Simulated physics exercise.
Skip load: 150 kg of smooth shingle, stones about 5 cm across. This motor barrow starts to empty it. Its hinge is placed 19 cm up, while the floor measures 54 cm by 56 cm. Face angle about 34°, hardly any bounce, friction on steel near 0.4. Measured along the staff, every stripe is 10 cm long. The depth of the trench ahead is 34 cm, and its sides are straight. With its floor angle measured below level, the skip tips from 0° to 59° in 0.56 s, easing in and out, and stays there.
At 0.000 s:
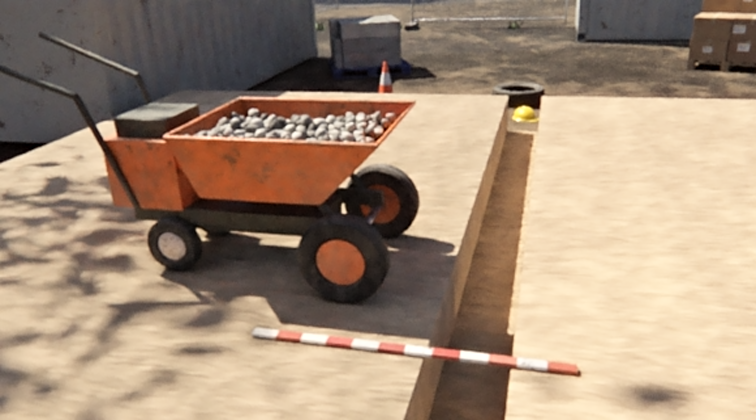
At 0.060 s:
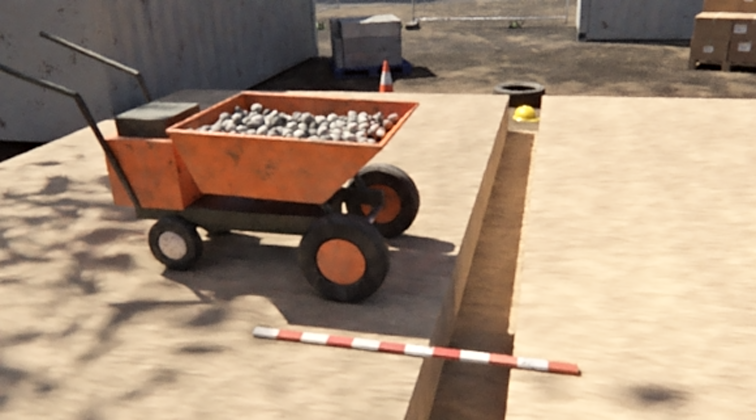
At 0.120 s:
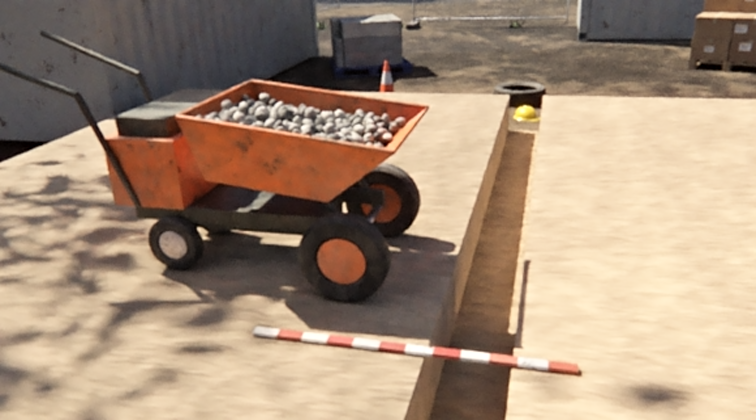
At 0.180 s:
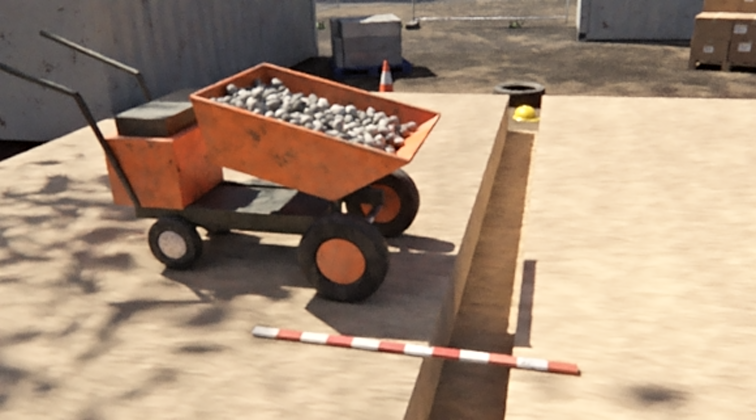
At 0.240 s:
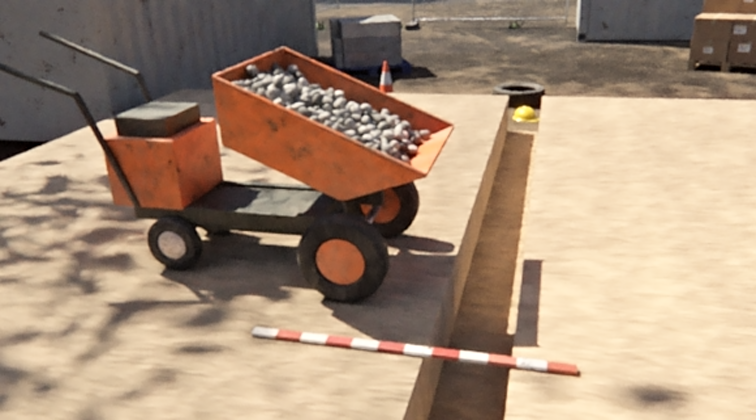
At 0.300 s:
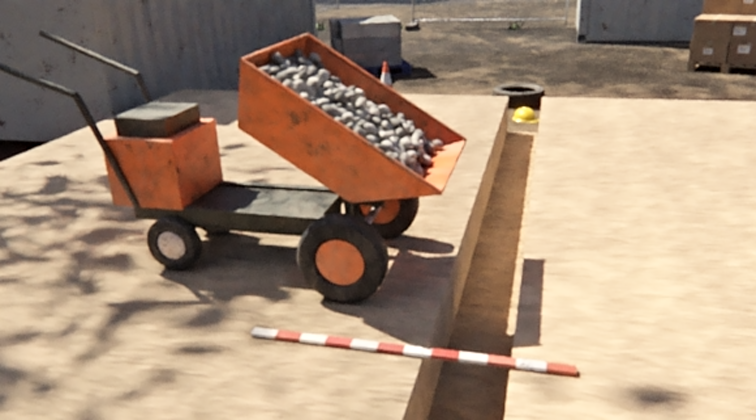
The orange skip of a motor barrow, loaded with grey stones, sits level beside a narrow straight-sided trench, a red-and-white staff lying across the gap. Its back end lifts slowly, then more quickly, tilting the skip steeply down to the right while the stones shift toward the lowered lip and the wheels stay put.
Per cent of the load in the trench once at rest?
About 33 %.
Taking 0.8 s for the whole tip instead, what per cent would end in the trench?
Trench share: Approx. 40%.
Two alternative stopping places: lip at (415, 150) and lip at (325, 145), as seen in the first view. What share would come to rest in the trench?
I'd expect close to 10 per cent at the first and 75 per cent at the second.
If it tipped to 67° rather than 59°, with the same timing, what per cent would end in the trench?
The trench would hold about 25% of it.
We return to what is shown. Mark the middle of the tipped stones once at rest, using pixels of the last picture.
About (569, 278).
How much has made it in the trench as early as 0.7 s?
Some 10 per cent.
After 0.4 s the floor is at 50°; 100 % in the skip; the foremost stones are at (450, 192).
After 0.7 s the floor is at 59°; 86 % in the skip, 10 % in the trench, 4 % past the trench; the foremost stones are at (540, 237).
After 1.0 s the floor is at 59°; 26 % in the skip, 12 % in the trench, 62 % past the trench; the foremost stones are at (727, 300).
After 3.0 s the floor is at 59°; 0 % in the skip, 33 % in the trench, 67 % past the trench; the foremost stones are past the picture's edge.
